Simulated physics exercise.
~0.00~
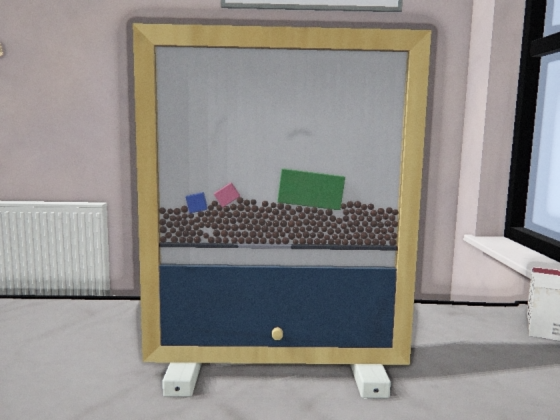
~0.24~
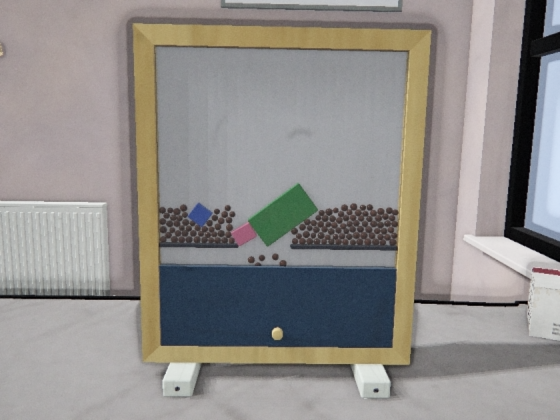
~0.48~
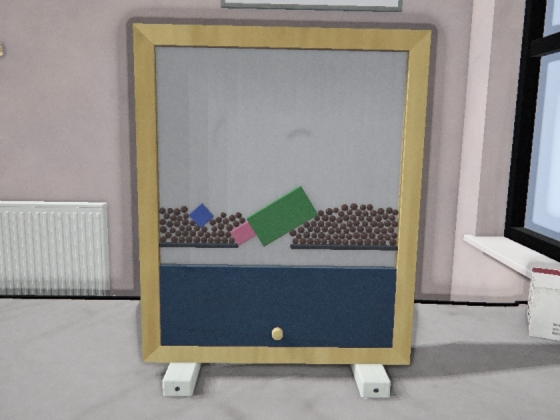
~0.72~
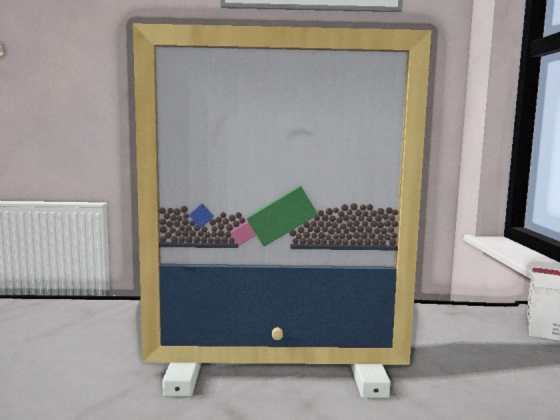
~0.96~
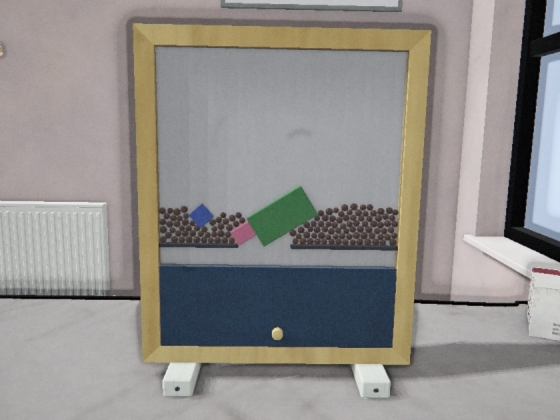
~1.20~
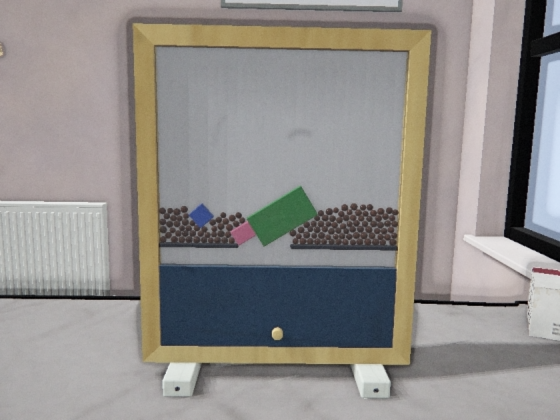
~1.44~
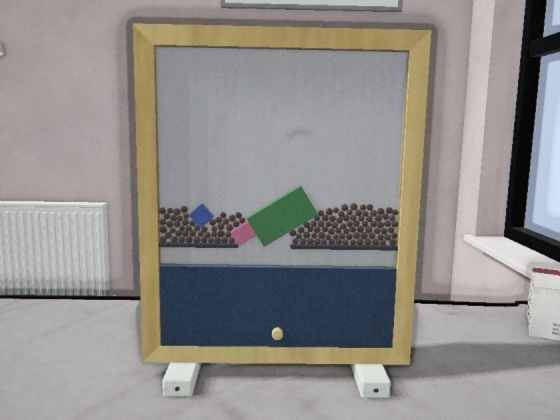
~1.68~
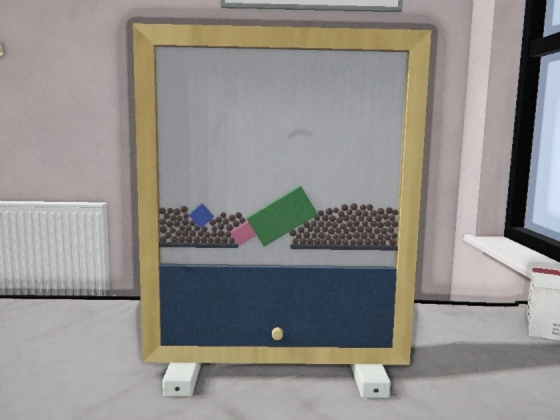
The video shows a clear-fronted box of dark beads with blue, pink and green blocks resting on top. Some beads drop through a gap in the middle as the blocks sink and tilt, then everything stops, with the pink and green blocks leaning together over the opening.
